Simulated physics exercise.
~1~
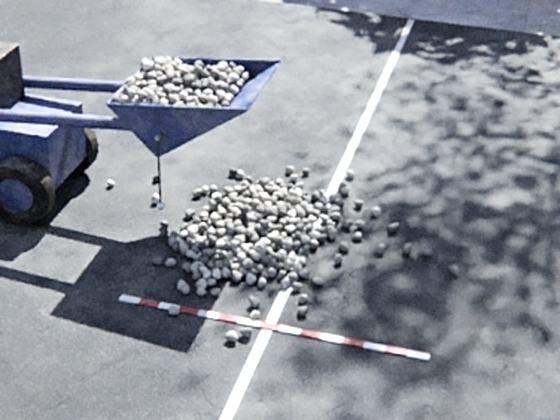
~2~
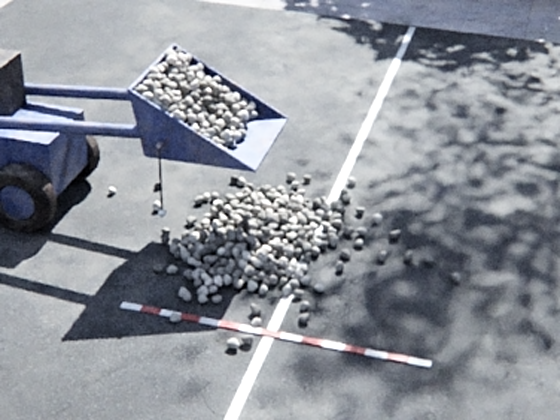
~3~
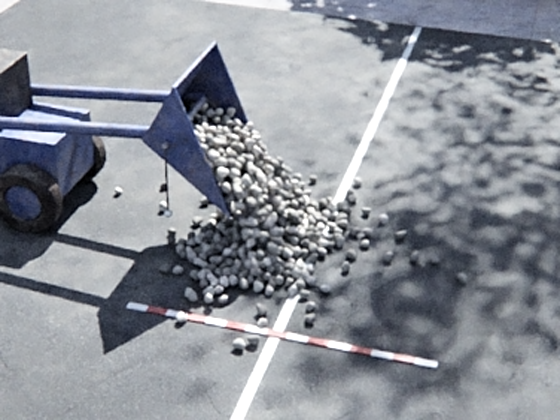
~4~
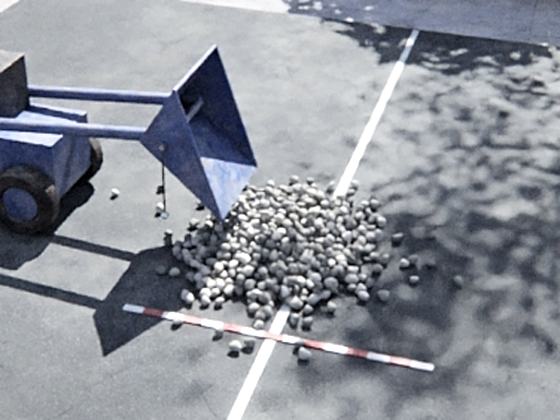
Blue loader bucket tipping forward and emptying its pale stones onto an existing heap, which spreads farther across a painted white line.
